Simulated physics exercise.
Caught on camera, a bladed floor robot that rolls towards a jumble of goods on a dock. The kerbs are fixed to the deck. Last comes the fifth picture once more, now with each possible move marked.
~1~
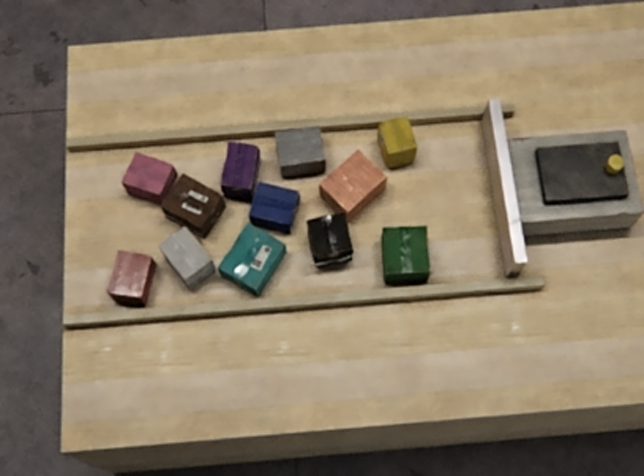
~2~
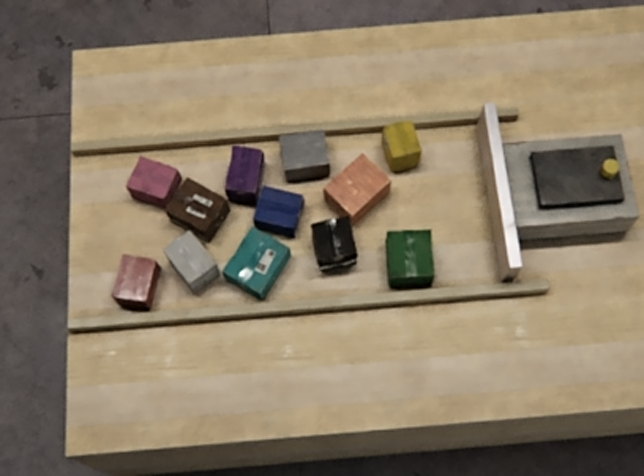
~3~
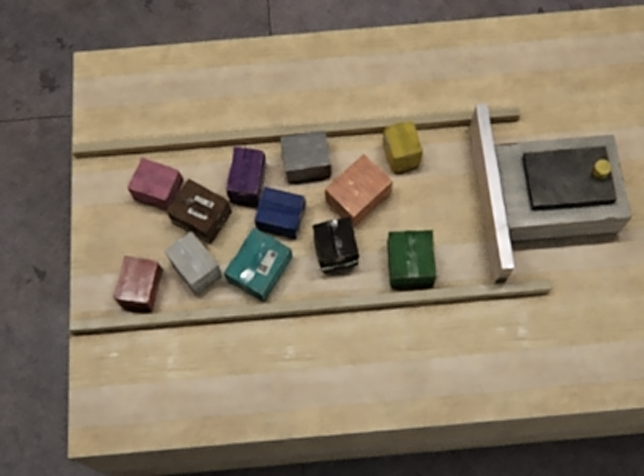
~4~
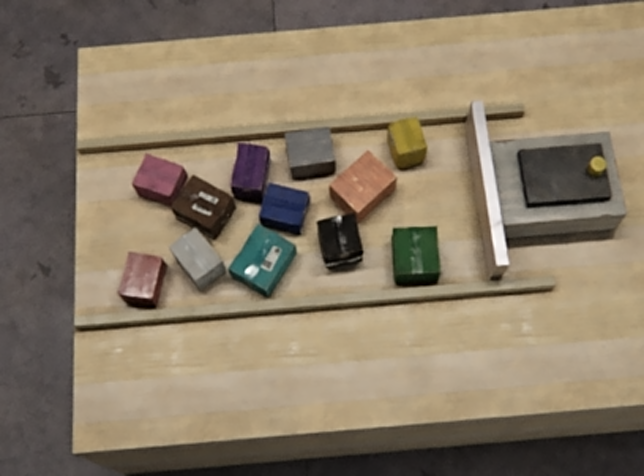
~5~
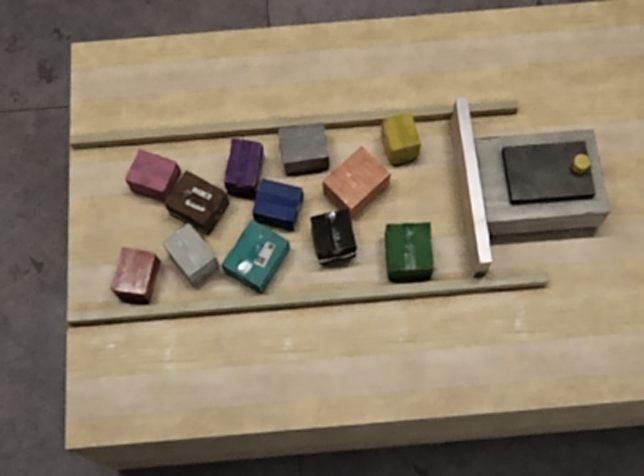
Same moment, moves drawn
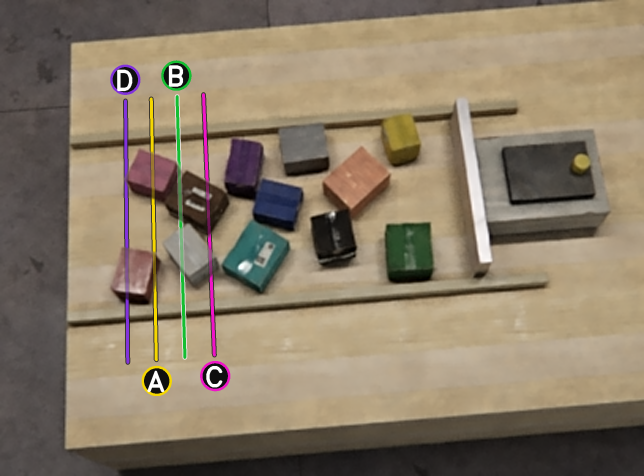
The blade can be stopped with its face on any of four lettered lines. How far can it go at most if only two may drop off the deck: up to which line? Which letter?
It should halt at C.
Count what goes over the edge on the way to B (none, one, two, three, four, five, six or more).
In all, three.
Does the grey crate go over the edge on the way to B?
No.
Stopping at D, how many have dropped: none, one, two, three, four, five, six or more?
In all, six or more.
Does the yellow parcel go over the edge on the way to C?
By then, no.
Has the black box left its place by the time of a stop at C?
Yes.
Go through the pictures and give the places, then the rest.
In the first frame, robot (575, 172); black box (330, 240); orange crate (353, 186).
In the second frame, robot (571, 177); blue box (279, 212).
In the third frame, robot (562, 178); pink box (156, 184).
In the fourth frame, robot (558, 174); turquoise parcel (263, 261).
In the fifth frame, robot (542, 172); green box (409, 251); grey crate (304, 149); yellow parcel (400, 140).
On the copy, A at (154, 222); B at (181, 220); C at (209, 218); D at (127, 225).
On C. First, robot (446, 180); yellow parcel (349, 142); green box (354, 256).
Then, robot (351, 187); red crate (102, 279); white box (135, 260).
Finally, robot (276, 194); red crate over the edge; white box over the edge; two fallen.
By contrast, A drops six; B drops three; D drops eight.
